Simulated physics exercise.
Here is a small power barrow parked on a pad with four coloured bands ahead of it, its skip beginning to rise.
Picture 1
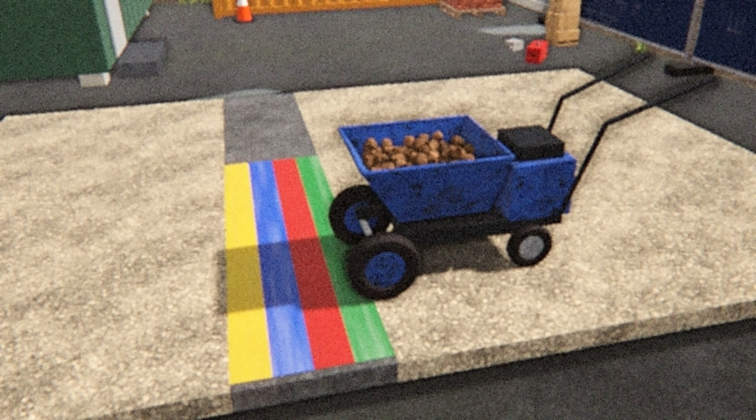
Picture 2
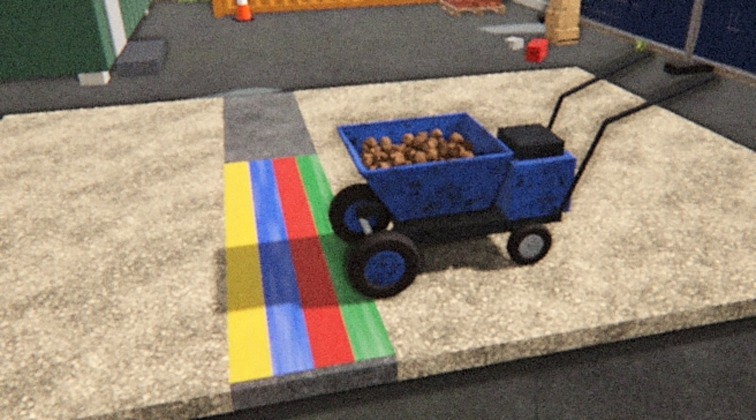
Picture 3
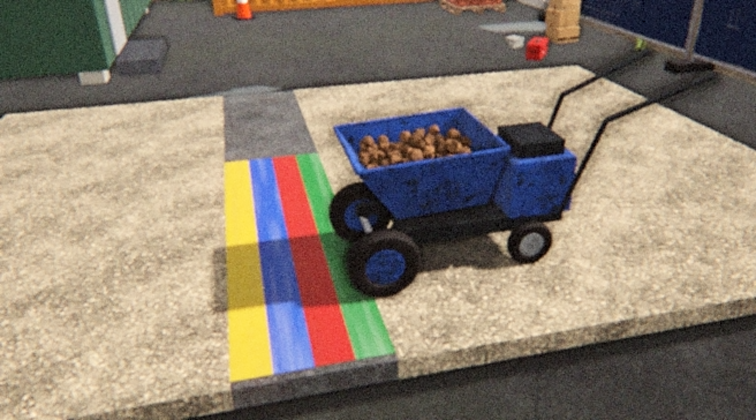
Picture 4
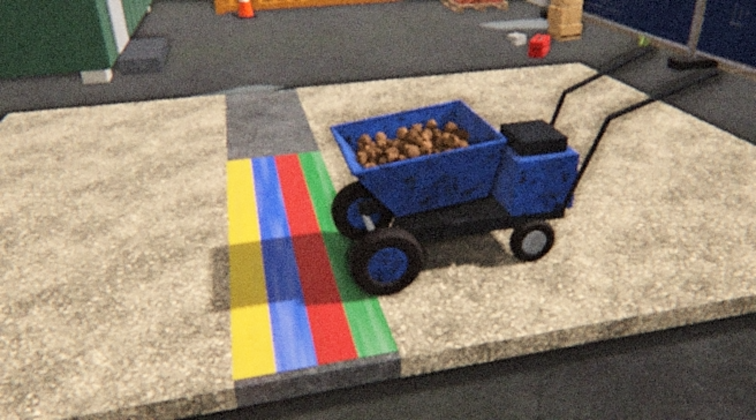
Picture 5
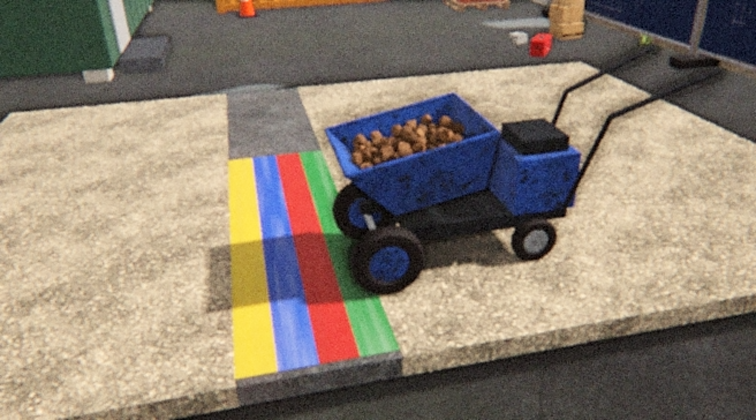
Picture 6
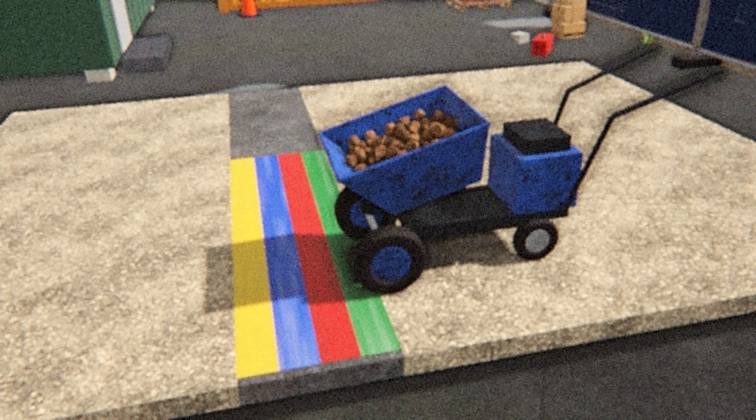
The blue skip of a small power barrow, loaded with brown clods, sits level at first on a pale gritty pad in a paved yard, seen from slightly above and side-on. Yellow, blue, red and green bands lie at its left, with black handles at right and a green structure behind at upper left. Gradually the skip's rear rises and its front lip dips leftward, while the wheels stay put and the view shifts very slightly.
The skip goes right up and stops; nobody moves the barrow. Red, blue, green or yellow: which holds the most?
Most lies over the yellow band.
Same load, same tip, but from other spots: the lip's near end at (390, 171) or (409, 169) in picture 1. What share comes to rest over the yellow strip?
First some 30, then 20 per cent.
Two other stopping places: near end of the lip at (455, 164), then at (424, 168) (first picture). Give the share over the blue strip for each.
In turn 20 and 30 in a hundred.
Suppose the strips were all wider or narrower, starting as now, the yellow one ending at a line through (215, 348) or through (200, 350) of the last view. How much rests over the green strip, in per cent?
In turn 0 and 0 in a hundred.
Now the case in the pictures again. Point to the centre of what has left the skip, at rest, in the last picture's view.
Close to (250, 275).
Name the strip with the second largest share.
Next in line is blue.
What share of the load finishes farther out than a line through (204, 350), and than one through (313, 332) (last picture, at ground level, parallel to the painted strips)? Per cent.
Roughly 20 per cent, and 100 per cent.
Just after the last frame, skip tipped steeply; every one in the skip.
A moment on, skip tipped steeply; almost all in the skip; just a few over the yellow strip; just a few off the paint.
Further on, skip tipped right over; roughly a third in the skip; about a tenth over the blue strip; roughly a third over the yellow strip; roughly a quarter off the paint.
When it is over, skip tipped right over; just a few in the skip; not one over the green strip; just a few over the red strip; roughly a quarter over the blue strip; roughly a third over the yellow strip; roughly a third off the paint.
